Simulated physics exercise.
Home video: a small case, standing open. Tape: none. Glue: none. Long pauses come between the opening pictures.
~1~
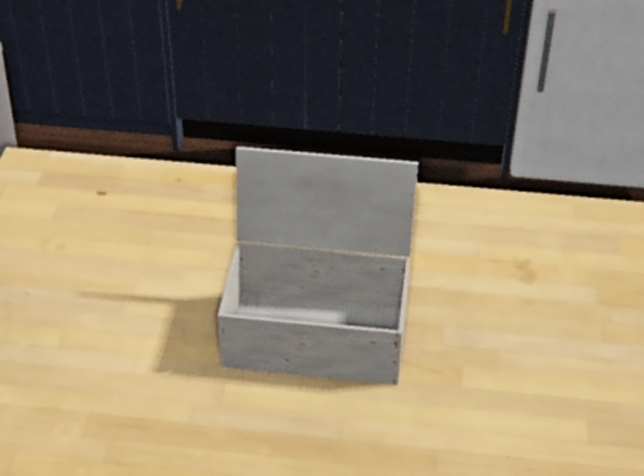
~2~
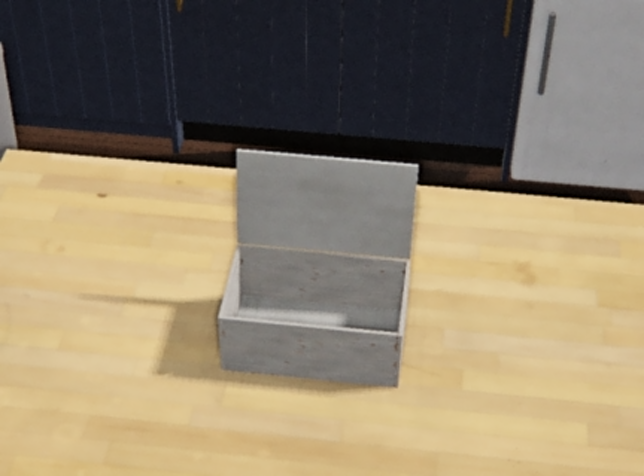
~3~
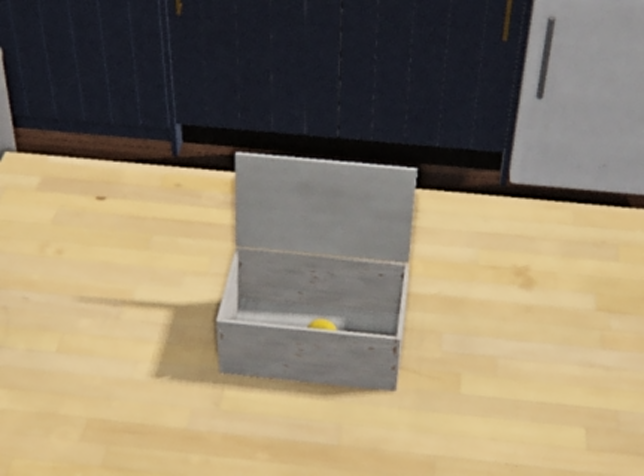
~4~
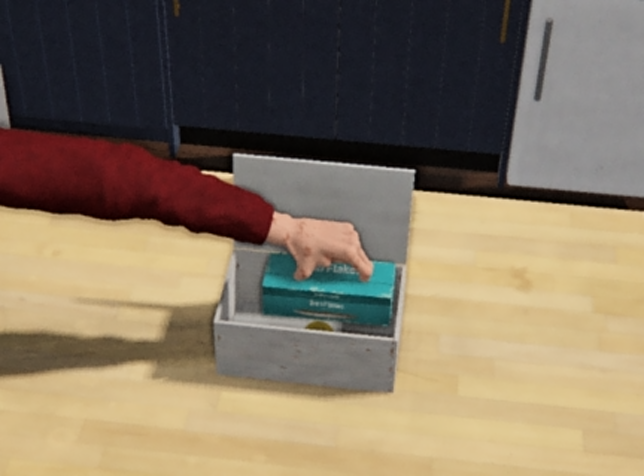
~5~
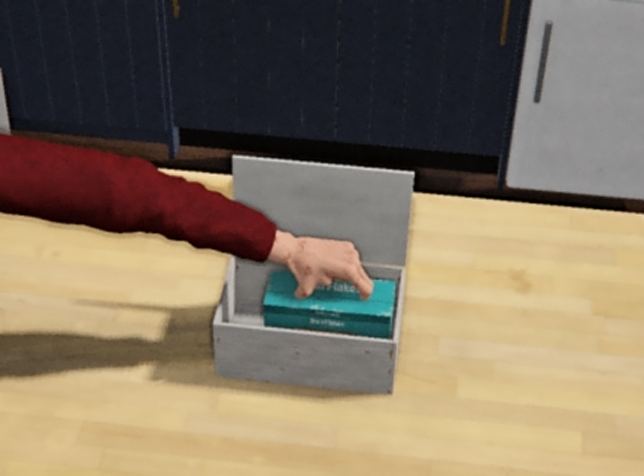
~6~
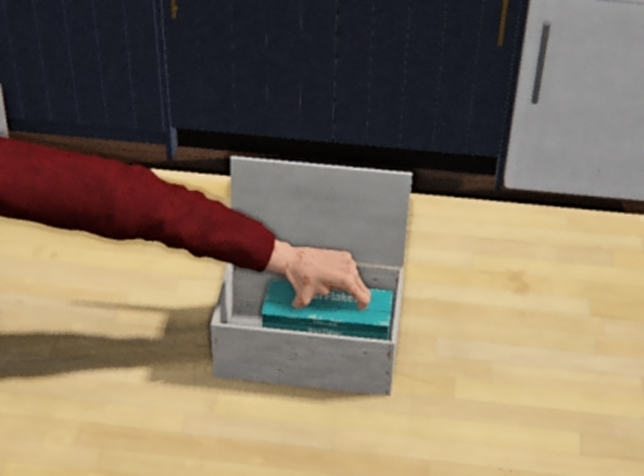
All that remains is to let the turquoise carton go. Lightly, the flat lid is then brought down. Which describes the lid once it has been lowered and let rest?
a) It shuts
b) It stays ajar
The answer is b.
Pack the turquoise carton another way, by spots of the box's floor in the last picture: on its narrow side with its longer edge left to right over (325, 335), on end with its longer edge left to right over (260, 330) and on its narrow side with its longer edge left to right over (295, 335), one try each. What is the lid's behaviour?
The lid goes all the way down the first time, stays partly open the second time and goes all the way down the third time.
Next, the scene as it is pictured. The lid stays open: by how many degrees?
Around 35 degrees.
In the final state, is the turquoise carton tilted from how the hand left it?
It ends up leaning.
Then, 1.10 s on from there, lid starting down; turquoise carton turned 29° from how it was put near (331, 311).
Then, 1.60 s on from there, lid 59° above the rim; turquoise carton turned 29° from how it was put near (330, 310).
In the end, lid 36° above the rim; left askew, turquoise carton; yellow lemon unmoved. At the end, from the last picture's camera, turquoise carton near (327, 313).
